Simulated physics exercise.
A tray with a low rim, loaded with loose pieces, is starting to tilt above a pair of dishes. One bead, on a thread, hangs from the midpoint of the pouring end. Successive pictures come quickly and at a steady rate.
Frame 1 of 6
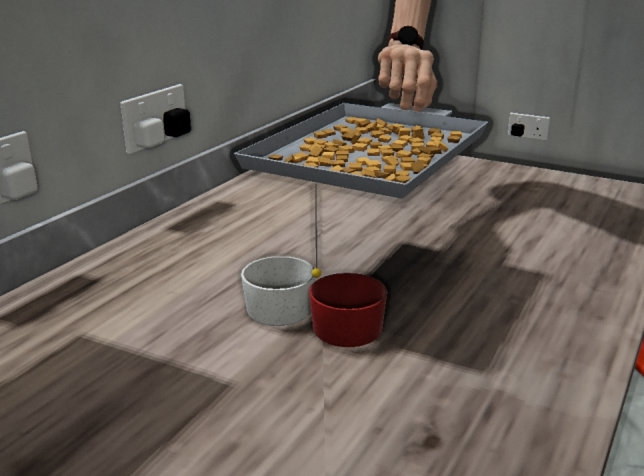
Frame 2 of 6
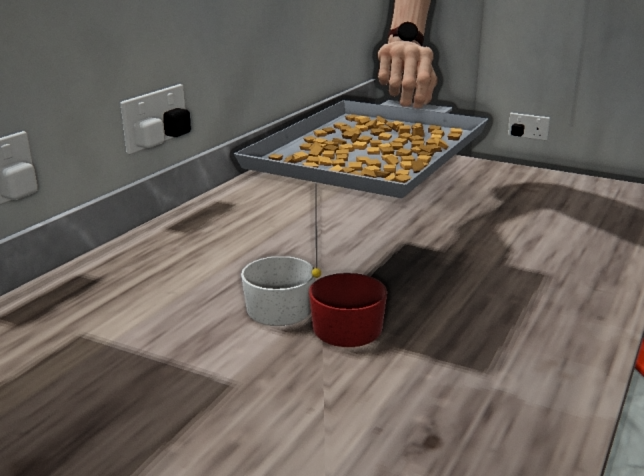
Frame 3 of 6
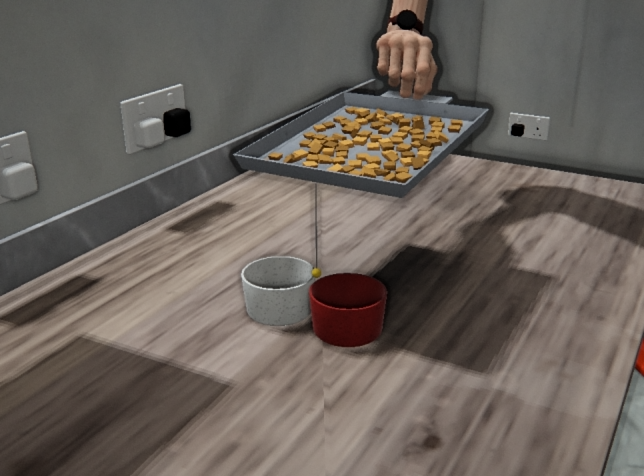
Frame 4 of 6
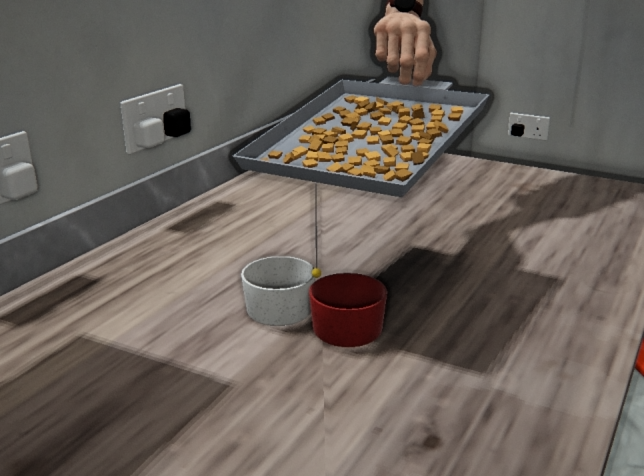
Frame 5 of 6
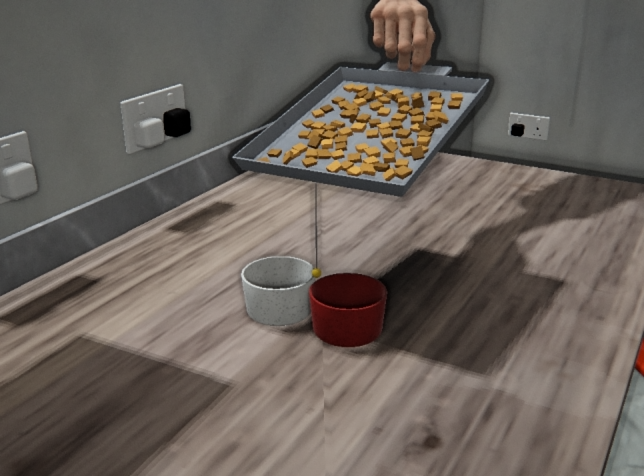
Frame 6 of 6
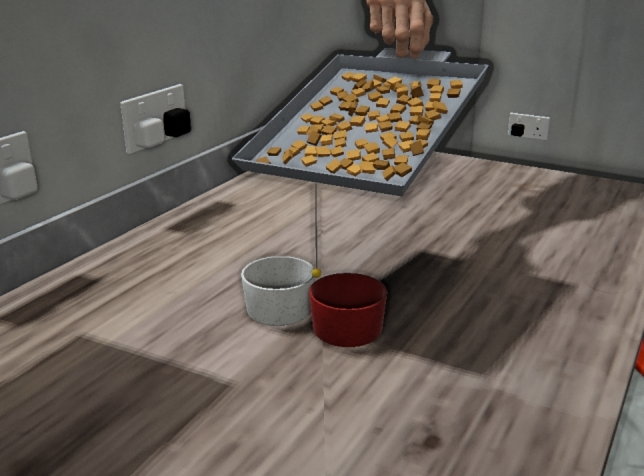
A gray tray of small golden-brown squares, held by a hand at its far end, tilted gradually toward the viewer above a speckled pale dish and a red one, the pieces barely shifting.
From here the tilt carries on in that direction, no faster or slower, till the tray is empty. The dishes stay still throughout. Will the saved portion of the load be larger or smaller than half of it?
The caught share falls below half.
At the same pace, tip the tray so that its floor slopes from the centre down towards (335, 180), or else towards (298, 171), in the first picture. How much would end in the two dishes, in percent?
That comes to 10 per cent the first time and 30 per cent the second.
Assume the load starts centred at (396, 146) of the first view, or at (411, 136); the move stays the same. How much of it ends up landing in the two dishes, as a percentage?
Close to 10 in a hundred, then close to 10 in a hundred.
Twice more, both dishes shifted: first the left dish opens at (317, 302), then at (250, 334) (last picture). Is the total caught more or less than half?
For the two tries in order: Not as much as half, not as much as half.
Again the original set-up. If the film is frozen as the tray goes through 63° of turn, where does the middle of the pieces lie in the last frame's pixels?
Its middle sits at about pixel (315, 156).
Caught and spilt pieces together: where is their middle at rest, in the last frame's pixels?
The centre comes to rest near (265, 345).
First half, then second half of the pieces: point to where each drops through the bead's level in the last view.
Near (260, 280) and later near (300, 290).
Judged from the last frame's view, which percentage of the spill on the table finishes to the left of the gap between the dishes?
Close to 80 %.
Just after the last frame, tray tipped steeply; almost all on the tray; just a few in the air.
A moment on, tray tipped past a quarter turn; about a tenth on the tray; about a tenth in the right dish; about a tenth in the left dish; roughly a third outside both; roughly a third in the air.
Further on, tray tipped past a quarter turn; about a tenth in the right dish; about a tenth in the left dish; the larger part outside both.
When it is over, tray tipped past a quarter turn; about a tenth in the right dish; about a tenth in the left dish; the larger part outside both.
